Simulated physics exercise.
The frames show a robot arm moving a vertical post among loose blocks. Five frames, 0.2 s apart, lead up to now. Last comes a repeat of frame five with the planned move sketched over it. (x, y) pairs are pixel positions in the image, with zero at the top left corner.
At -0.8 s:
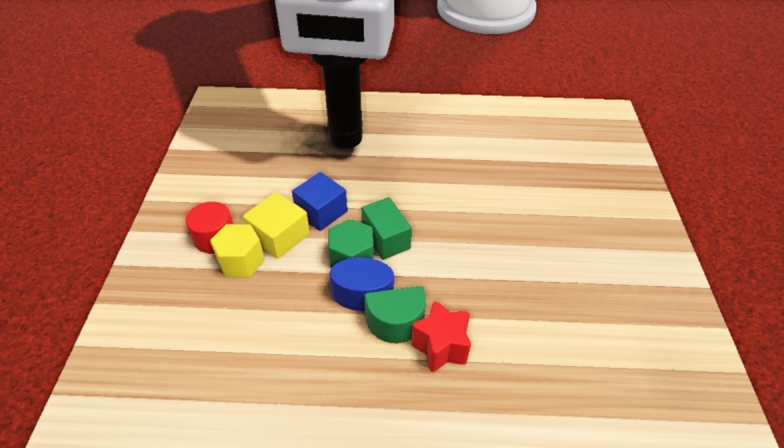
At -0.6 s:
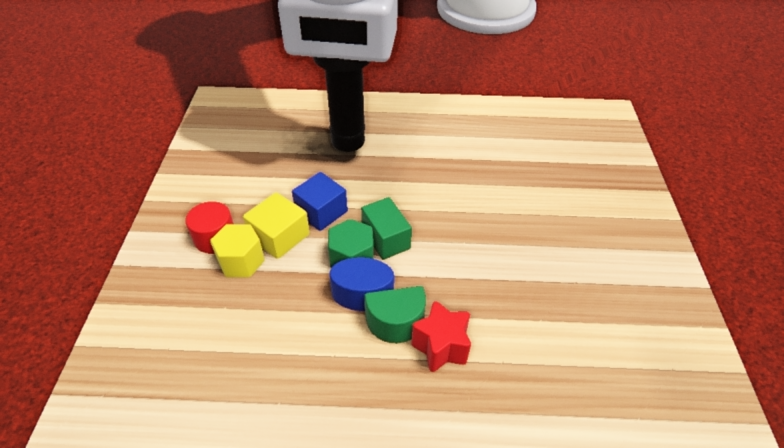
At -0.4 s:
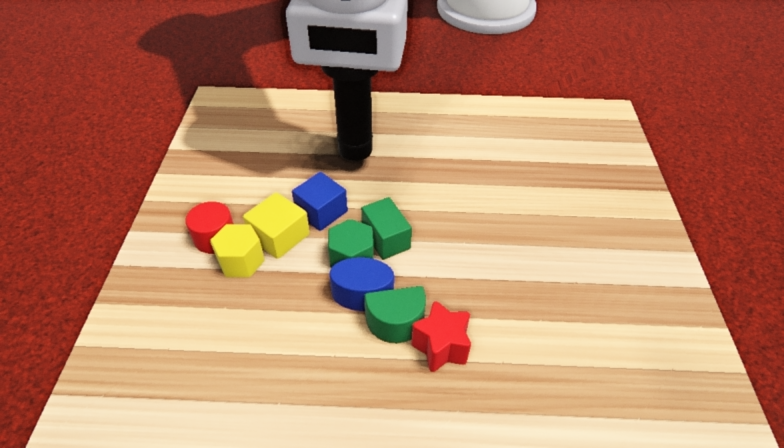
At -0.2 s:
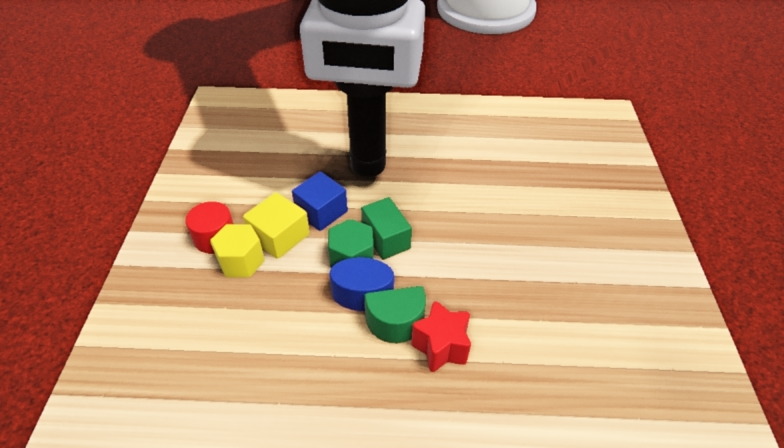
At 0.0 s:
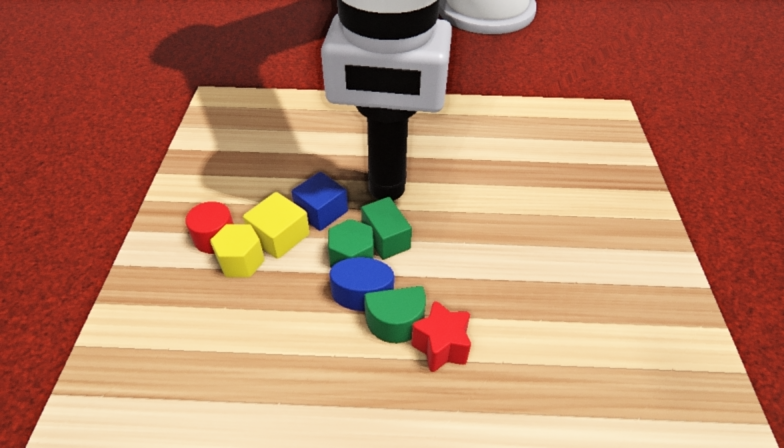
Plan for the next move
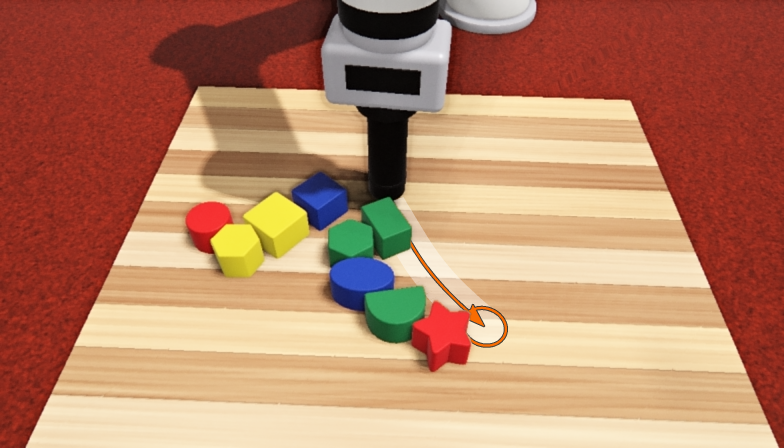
A robot arm moves its black post down and right, close to the still blocks.
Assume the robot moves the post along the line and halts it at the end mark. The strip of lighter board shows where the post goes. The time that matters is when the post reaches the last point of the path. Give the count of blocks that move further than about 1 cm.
This push will displace two blocks.
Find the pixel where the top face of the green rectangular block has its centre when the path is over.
At pixel (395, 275).
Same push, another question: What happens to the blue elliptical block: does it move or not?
Somewhere new.
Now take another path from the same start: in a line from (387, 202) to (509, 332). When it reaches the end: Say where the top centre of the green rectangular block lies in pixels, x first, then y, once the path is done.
In the picture, that point is around (406, 257).
The line goes from (387, 202) through (423, 262) to (484, 326).
The first path, step by step. One third of the way, post at (411, 230); green hexagon at (347, 238); blue elliptical block at (351, 284), turned 15° clockwise; green rectangular block at (393, 254), turned 35° clockwise; green half-round block at (396, 308), turned 20° anticlockwise.
Two thirds of the way, post at (442, 273); green hexagon at (347, 238); blue elliptical block at (341, 289), turned 15° clockwise; green rectangular block at (395, 275), turned 90° clockwise; green half-round block at (396, 310), turned 20° anticlockwise.
At the end, post at (487, 315); green hexagon at (347, 238); blue elliptical block at (341, 289), turned 15° clockwise; green rectangular block at (395, 275), turned 90° clockwise; green half-round block at (396, 310), turned 20° anticlockwise; red star-shaped block at (447, 331).
